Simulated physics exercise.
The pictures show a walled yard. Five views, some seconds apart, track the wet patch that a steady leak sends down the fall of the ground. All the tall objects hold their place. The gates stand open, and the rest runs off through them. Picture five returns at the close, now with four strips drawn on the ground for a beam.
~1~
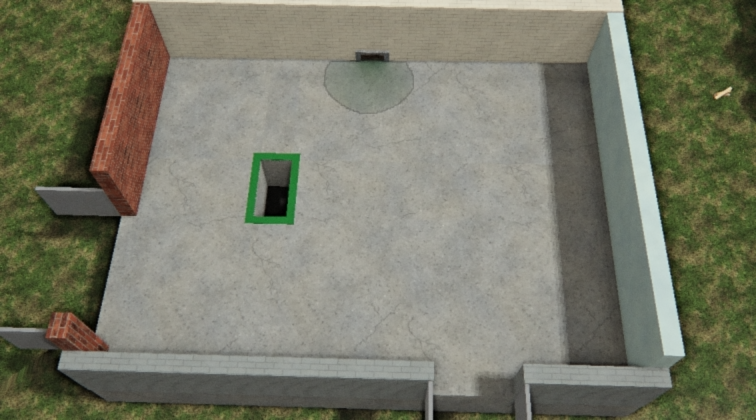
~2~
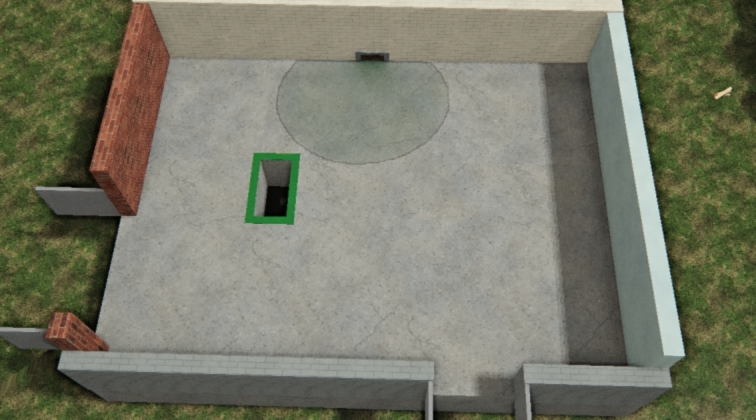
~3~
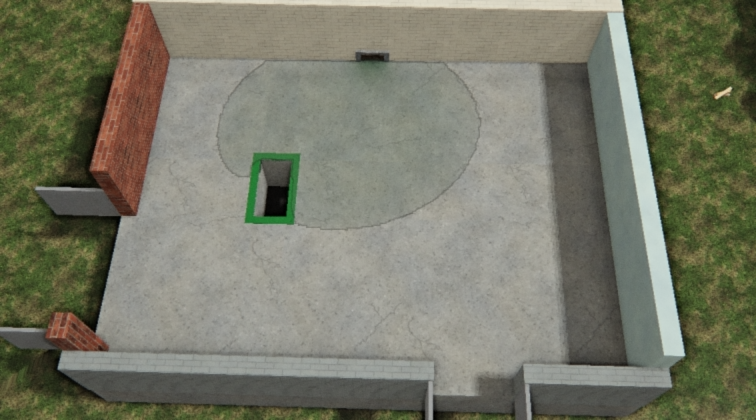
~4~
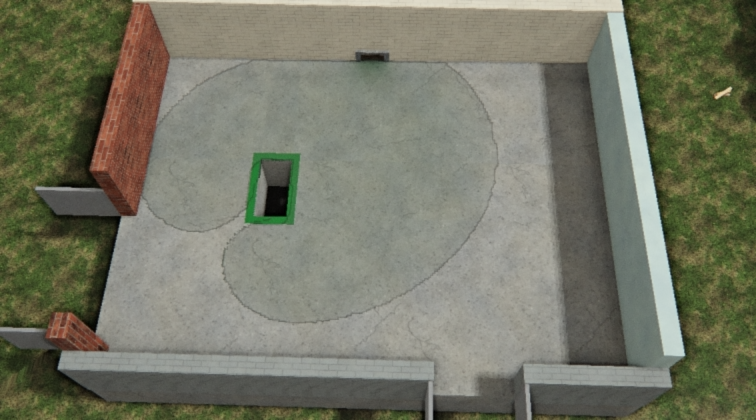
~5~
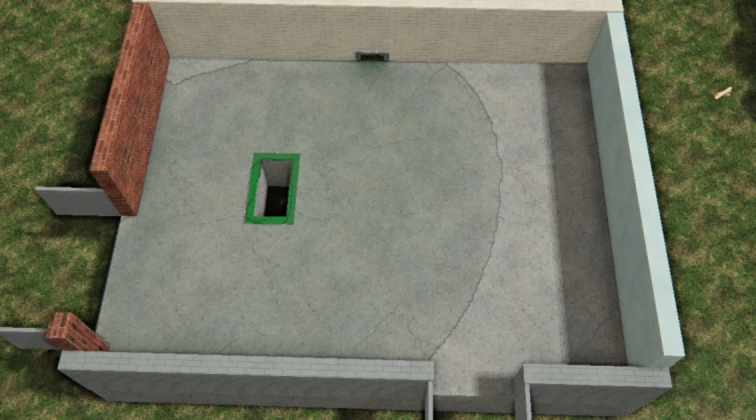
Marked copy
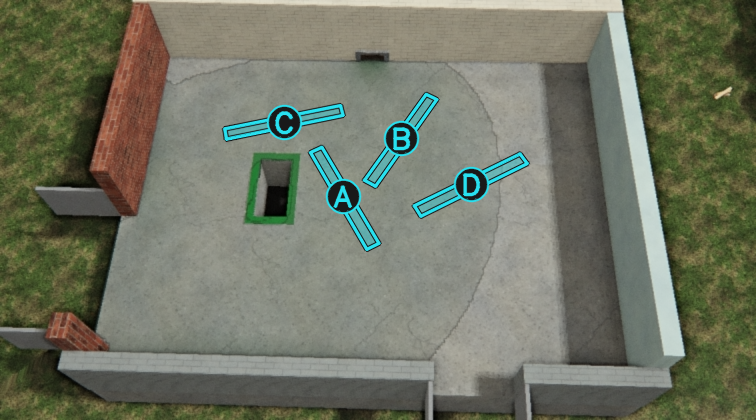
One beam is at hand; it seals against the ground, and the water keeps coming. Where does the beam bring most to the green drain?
The best place is B.
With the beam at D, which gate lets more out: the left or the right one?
The left gate.
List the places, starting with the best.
B, D, A, C.
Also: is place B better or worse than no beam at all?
Place B is better.
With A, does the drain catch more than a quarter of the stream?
No, it does not.
In cyan, A from (316, 149) to (372, 246); B from (370, 183) to (431, 96); C from (225, 133) to (341, 110); D from (417, 210) to (523, 158).
If A is chosen, about 16 % of the stream goes into the green drain, about 84 % out by the gates.
If B is chosen, about 42 % of the stream goes into the green drain, about 58 % out by the gates.
If C is chosen, about 11 % of the stream goes into the green drain, about 88 % out by the gates.
If D is chosen, about 29 % of the stream goes into the green drain, about 71 % out by the gates.
